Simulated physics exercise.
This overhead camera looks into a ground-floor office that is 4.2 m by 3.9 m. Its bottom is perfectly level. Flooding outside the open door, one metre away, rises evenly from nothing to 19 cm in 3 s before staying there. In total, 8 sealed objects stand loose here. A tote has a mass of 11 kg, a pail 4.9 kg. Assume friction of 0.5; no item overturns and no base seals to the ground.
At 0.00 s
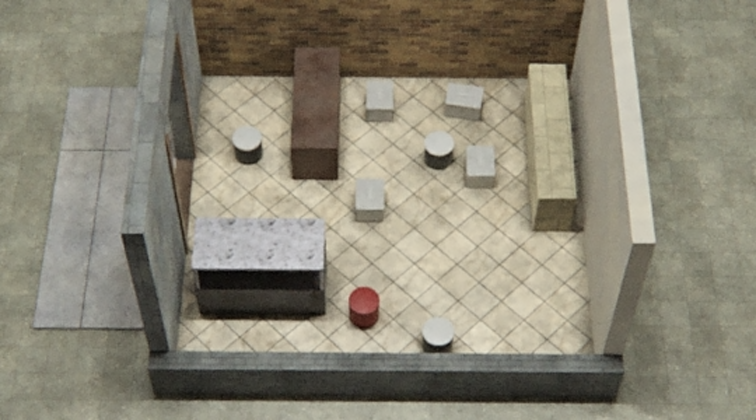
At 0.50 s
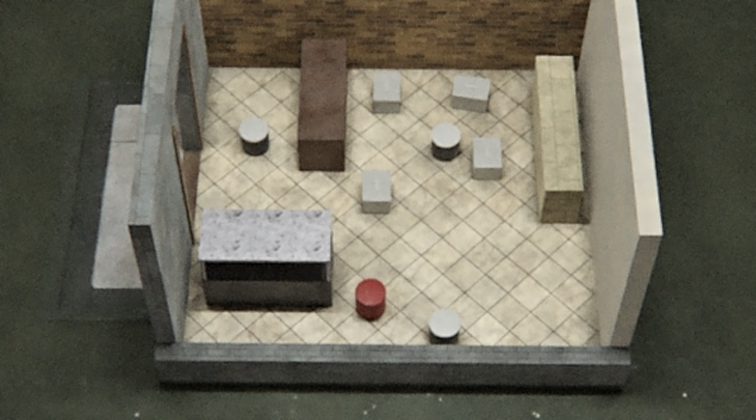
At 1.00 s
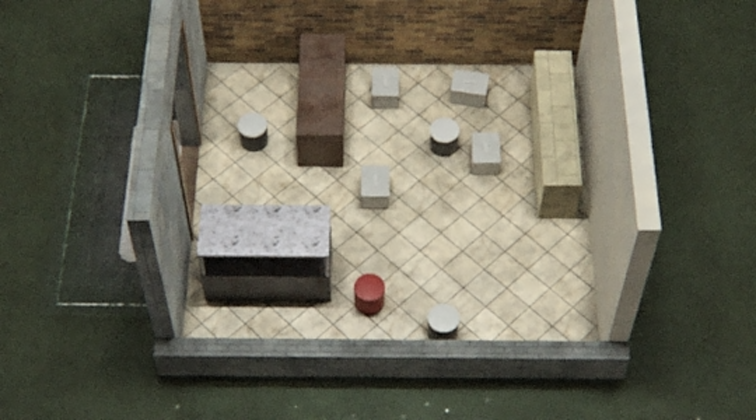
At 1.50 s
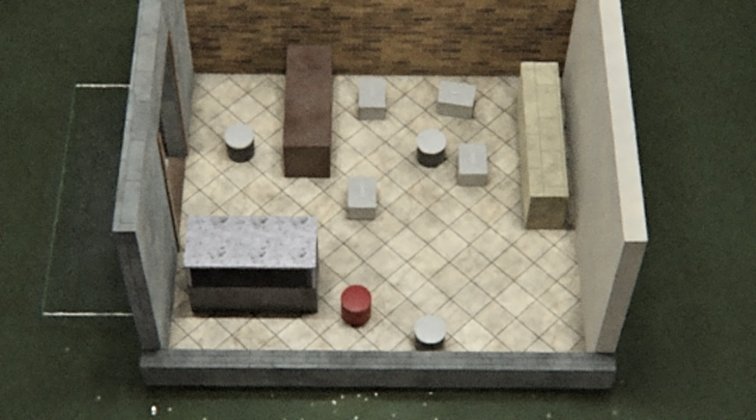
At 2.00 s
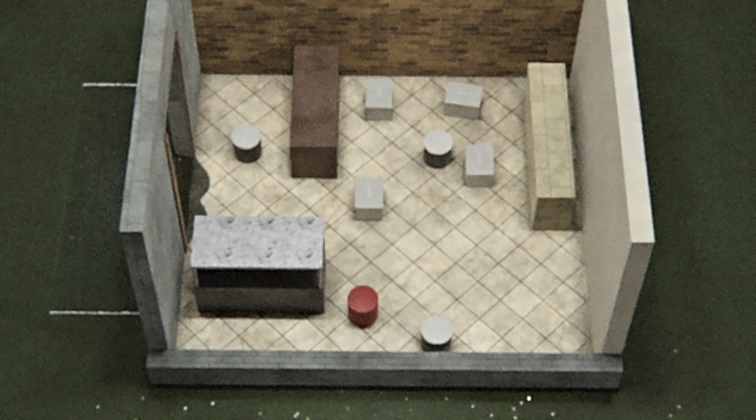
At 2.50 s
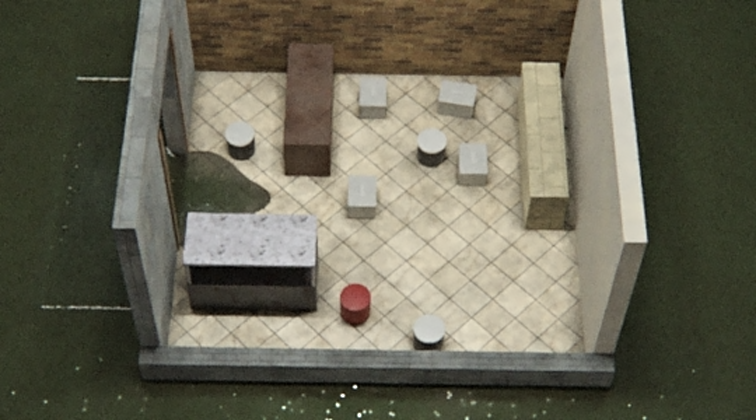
Dark water spreads over the paved ground outside the open door on the left, then enters the tiled room and reaches across the floor behind the counter, while the red pail, stools and blocks stay in place.
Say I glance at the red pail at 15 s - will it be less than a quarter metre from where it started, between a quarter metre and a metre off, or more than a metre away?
It's going to make a modest move.
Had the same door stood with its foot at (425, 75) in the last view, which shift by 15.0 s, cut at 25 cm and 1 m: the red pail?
The red pail ends up a great distance away.
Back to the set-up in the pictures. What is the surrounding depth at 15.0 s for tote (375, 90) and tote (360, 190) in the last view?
Some 10 cm at the first, some 18 cm at the second.
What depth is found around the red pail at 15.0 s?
About 8 cm.
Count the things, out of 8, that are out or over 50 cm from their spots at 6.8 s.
The number by then is 1.
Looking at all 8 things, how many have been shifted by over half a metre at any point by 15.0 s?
That adds up to 7.
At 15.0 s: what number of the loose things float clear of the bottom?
The count is 8.
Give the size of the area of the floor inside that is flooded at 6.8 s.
My estimate is roughly 12.0 m2.
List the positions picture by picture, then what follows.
In the first frame, the red pail at (364, 300), on the bottom; 0.0 m2 under water; 0 of 8 have shifted.
In the second frame, the red pail at (371, 292) rests on the ground; water covers 0.0 m2; 0 of 8 have shifted.
In the third frame, the red pail at (369, 287), on the bottom; 0.0 m2 under water; 0 of 8 have shifted.
In the fourth frame, the red pail at (356, 298), on the bottom; water covers 0.0 m2; 0 of 8 have shifted.
In the fifth frame, the red pail at (363, 299), on the bottom; water covers 0.1 m2; 0 of 8 have shifted.
In the sixth frame, the red pail at (355, 297), on the bottom; 0.7 m2 under water; 0 of 8 have shifted.
After 3.5 s the red pail is near (355, 297), 0.0 m from its start, aground; 0 afloat.
After 6.8 s the red pail is near (355, 297), 0.0 m from its start, aground; 1 afloat.
After 11.0 s the red pail is near (339, 292), 0.2 m from its start, aground; 5 afloat.
After 15.0 s the red pail is near (387, 265), 0.5 m from its start, afloat; 8 afloat.
